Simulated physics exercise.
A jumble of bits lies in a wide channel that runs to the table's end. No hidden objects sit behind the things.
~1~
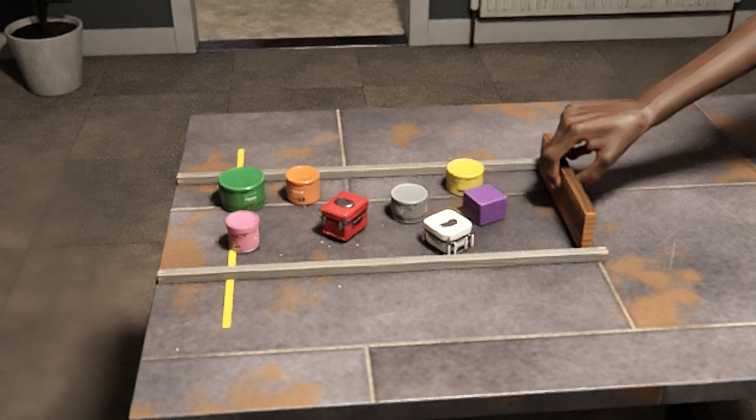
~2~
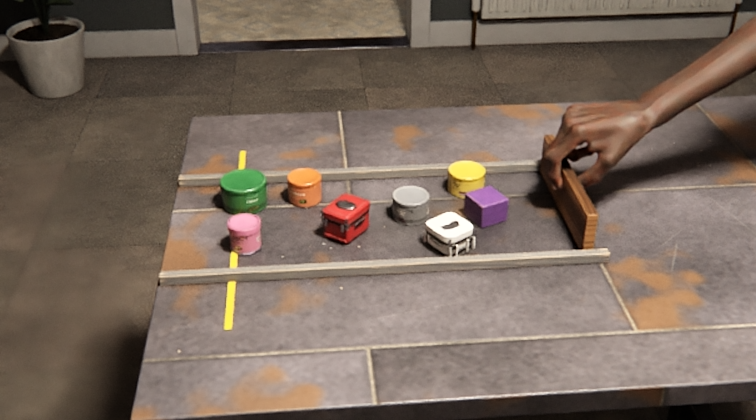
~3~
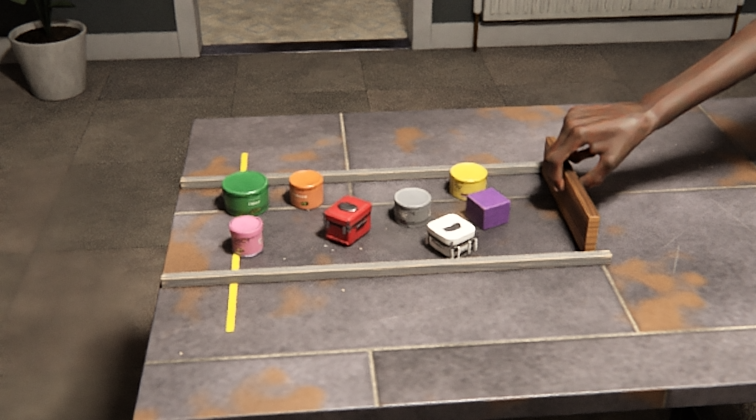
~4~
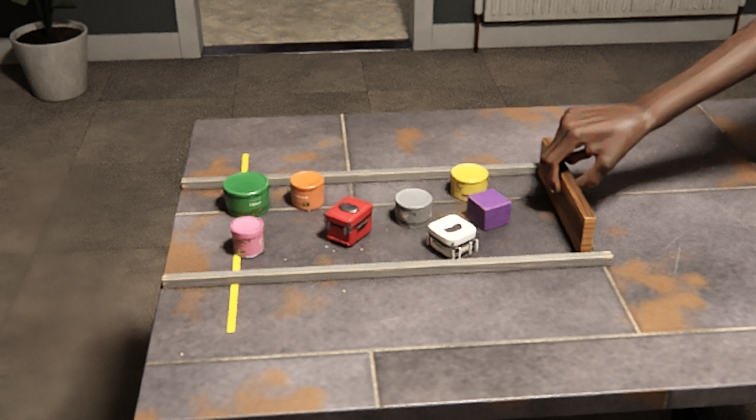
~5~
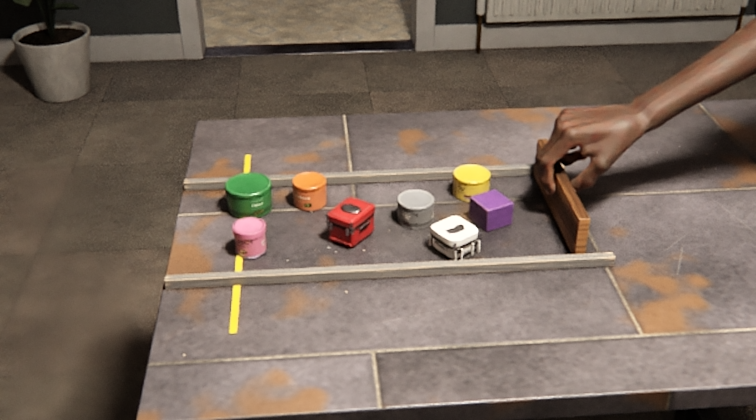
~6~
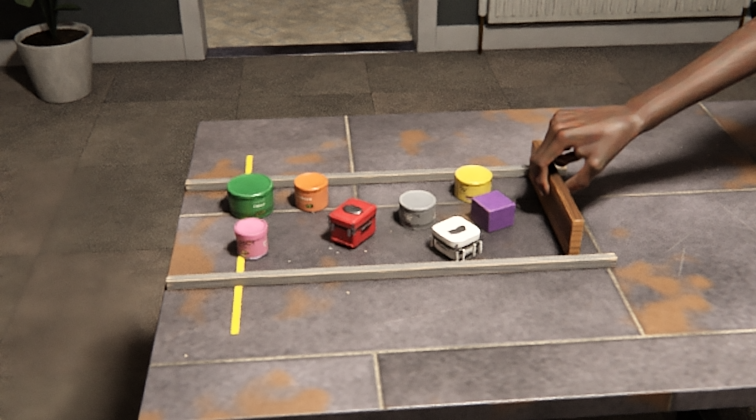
On a tiled tabletop, a hand holds a wooden board upright at the right end of a railed channel containing eight colourful tubs, cases and blocks, then shifts it slightly left while the objects stay in place among themselves.
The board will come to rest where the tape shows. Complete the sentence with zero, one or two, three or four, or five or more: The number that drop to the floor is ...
The number that drop to the floor is one or two.
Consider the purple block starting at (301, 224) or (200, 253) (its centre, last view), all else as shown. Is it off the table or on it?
At the first place it rests in place, and at the second it goes off the edge.
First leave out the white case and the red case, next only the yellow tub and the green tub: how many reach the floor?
I'd say 1 the first time and 1 the second time.
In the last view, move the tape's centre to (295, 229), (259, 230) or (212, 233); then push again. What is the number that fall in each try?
Floor tally per try: 0 / 1 / 5.
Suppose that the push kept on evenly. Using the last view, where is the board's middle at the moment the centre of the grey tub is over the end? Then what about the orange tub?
Roughly (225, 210); roughly (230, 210).
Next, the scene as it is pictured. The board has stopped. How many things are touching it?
It ends up touching 3.
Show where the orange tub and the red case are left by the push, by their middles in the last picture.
The orange tub stops around (196, 189); the red case around (189, 235).
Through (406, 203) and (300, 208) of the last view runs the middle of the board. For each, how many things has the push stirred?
That makes 5 at the first spot and 8 at the second.
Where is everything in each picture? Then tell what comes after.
Green tub (242, 190); pink pot (243, 232); orange tub (303, 186); board (565, 190); tape (235, 225), in the first frame.
Pink pot (245, 235); board (567, 191), in the second frame.
Orange tub (307, 190); white case (451, 238), in the third frame.
Green tub (247, 195); grey tub (413, 208), in the fourth frame.
Pink pot (250, 238); purple block (491, 210), in the fifth frame.
Green tub (251, 197); pink pot (252, 239); orange tub (311, 192); board (554, 197); tape (243, 231), in the sixth frame.
Soon after, none off yet; green tub at rest near (251, 197); pink pot at rest near (252, 239); orange tub at rest near (311, 192).
After that, none off yet; green tub at rest near (251, 197); pink pot at rest near (252, 239); orange tub moving near (303, 190).
And then, none off yet; green tub displaced about its own width near (212, 199); pink pot displaced about its own width near (212, 241); orange tub displaced well along near (246, 187).
In the end, the number that fall off is one or two; gone, pink pot and green tub.
